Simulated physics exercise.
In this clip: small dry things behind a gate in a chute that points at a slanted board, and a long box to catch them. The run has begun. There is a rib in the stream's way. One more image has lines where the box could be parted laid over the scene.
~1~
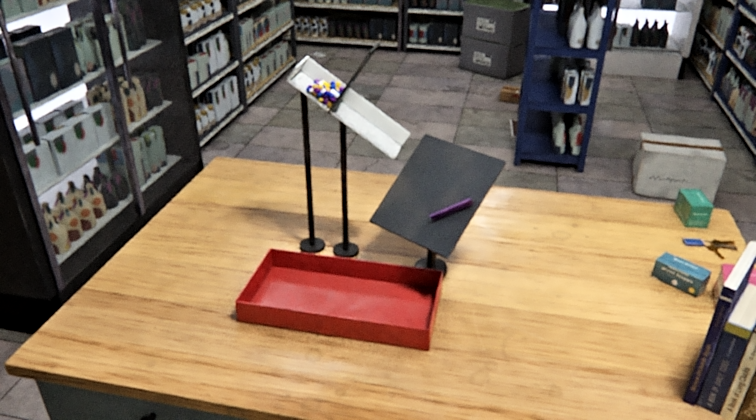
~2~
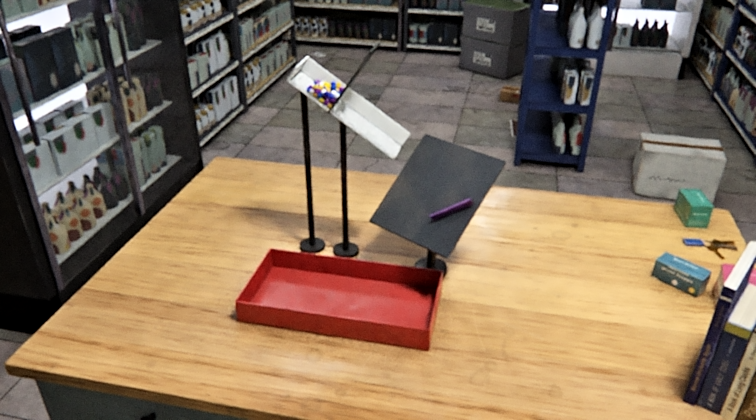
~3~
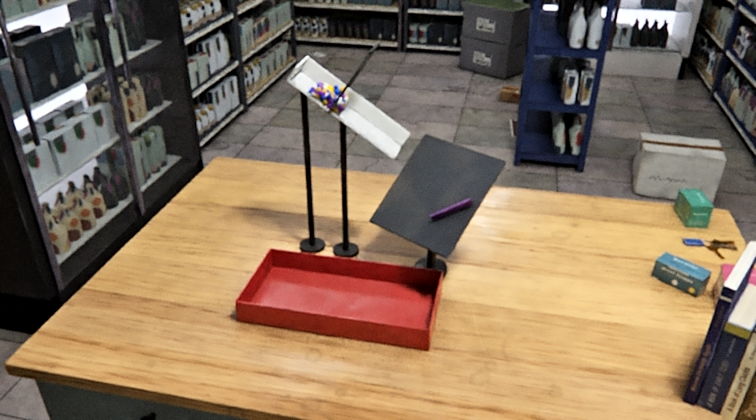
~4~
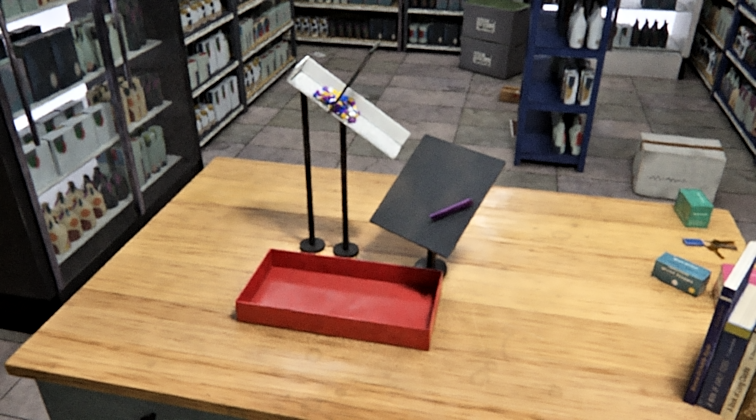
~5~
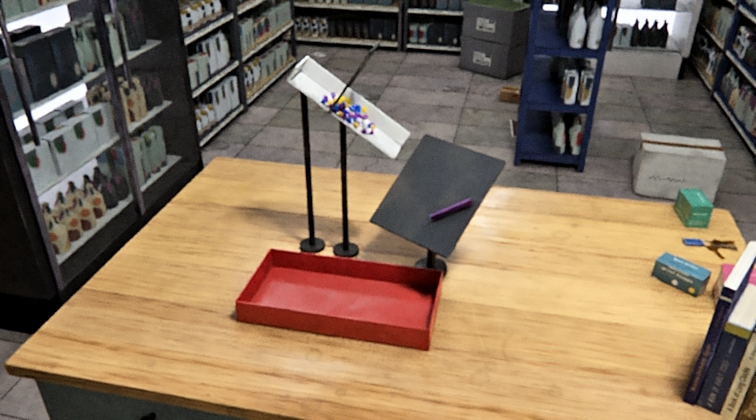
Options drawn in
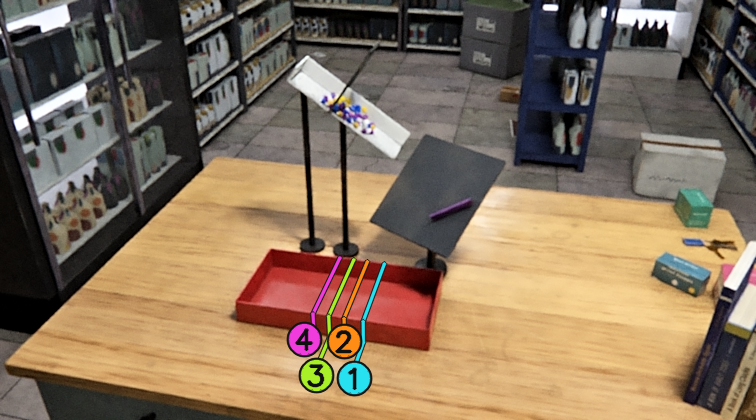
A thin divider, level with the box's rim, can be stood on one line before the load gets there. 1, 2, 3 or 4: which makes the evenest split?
The best line is 1.
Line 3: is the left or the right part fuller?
Right.
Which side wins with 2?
More lands on the right.
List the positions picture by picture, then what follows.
Load behind the gate at (327, 90), round plastic beads; lip of the chute at (397, 153), sloping gently, in the first picture.
Middle of the board at (435, 192), tilted fairly steeply; middle of its low edge at (406, 239); of its high edge at (464, 147), in the second picture.
Front corners of the box at (236, 301) and (429, 330), empty; front of the load at (346, 104), in the third picture.
Middle of the load at (337, 105); its front at (354, 121), about a third of the way to the lip; rib from (470, 199) to (430, 216), in the fourth picture.
Middle of the load at (346, 111); its front at (372, 132), about half of the way to the lip, in the fifth picture.
On the marked copy, line 1 crosses the front rim at (363, 320); line 2 crosses the front rim at (344, 317); line 3 crosses the front rim at (328, 315); line 4 crosses the front rim at (313, 313).
For line 1, of what is caught, about half on the left of the divider, about half on the right.
For line 2, of what is caught, a small part on the left of the divider, most on the right.
For line 3, of what is caught, a small part on the left of the divider, nearly all on the right.
For line 4, of what is caught, a stray few on the left of the divider, nearly all on the right.
